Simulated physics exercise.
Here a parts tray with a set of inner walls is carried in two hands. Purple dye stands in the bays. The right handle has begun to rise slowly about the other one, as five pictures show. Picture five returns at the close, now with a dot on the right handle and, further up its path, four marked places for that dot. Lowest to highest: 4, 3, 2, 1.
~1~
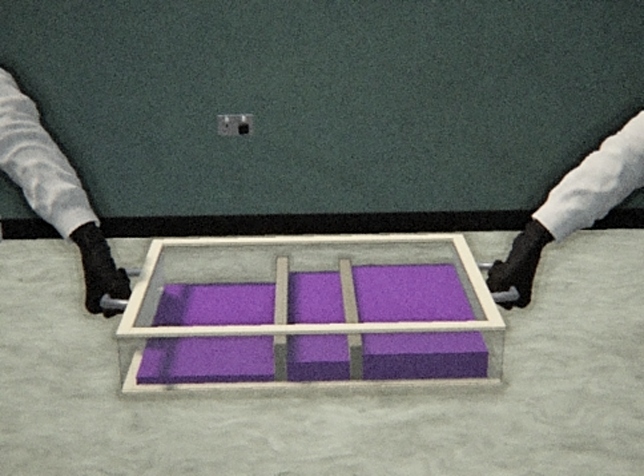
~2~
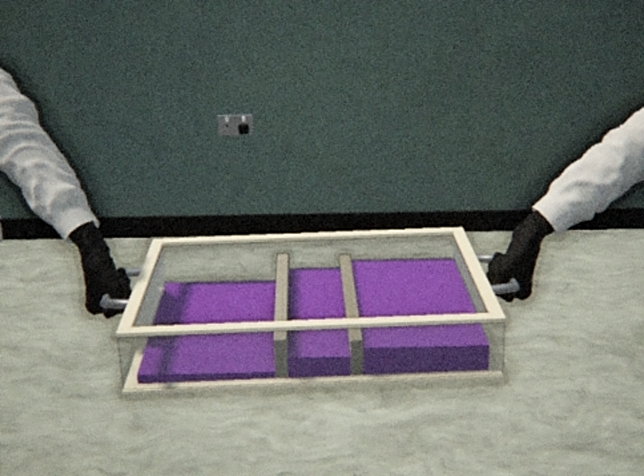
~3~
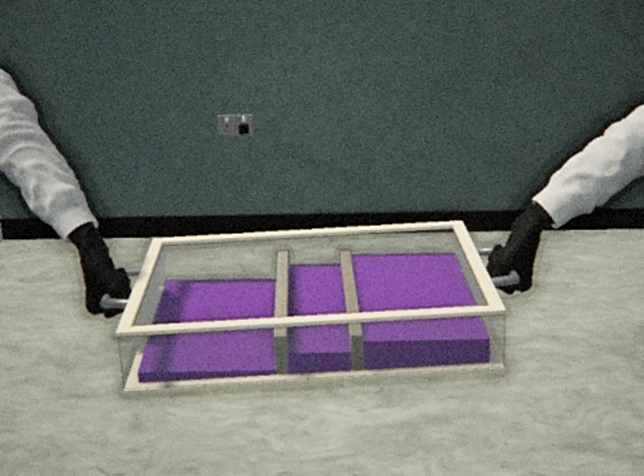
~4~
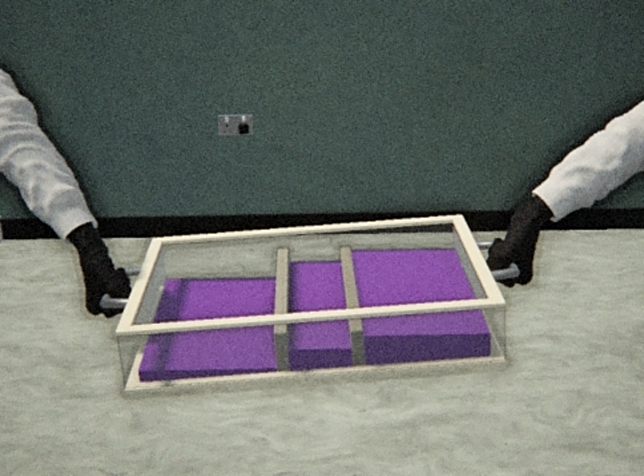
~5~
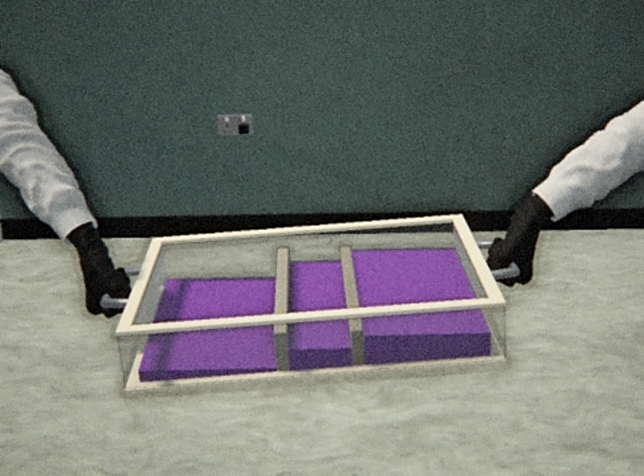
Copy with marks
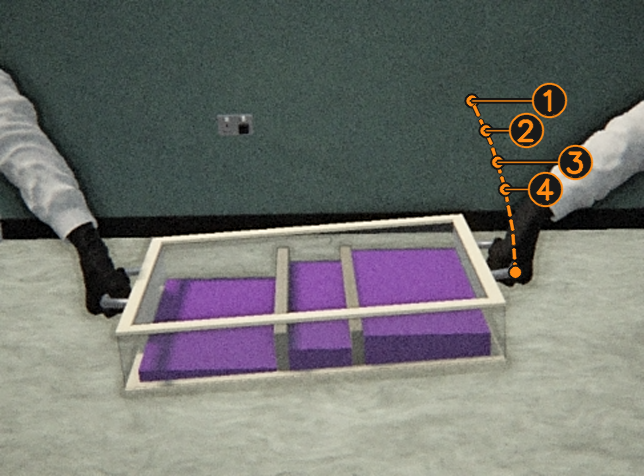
On a pale surface before a dark green wall, two black-gloved hands held a clear, divided tray of purple dye, and the right hand slowly raised its end slightly, slanting the tray down to the left.
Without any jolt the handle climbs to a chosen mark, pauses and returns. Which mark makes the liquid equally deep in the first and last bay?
3.
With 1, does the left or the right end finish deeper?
The left one.
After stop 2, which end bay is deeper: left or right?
The left end bay.
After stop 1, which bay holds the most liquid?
That is the left bay.
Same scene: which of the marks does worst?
That would be 1.
On the marked copy, 1 at (471, 100); 2 at (486, 130); 3 at (497, 162); 4 at (505, 189).
If 1 is chosen, the left end bay stands much deeper than the other; nothing spills.
If 2 is chosen, the left end bay stands a little deeper than the other; nothing spills.
If 3 is chosen, the two end bays stand about equally deep; nothing spills.
If 4 is chosen, the right end bay stands much deeper than the other; nothing spills.
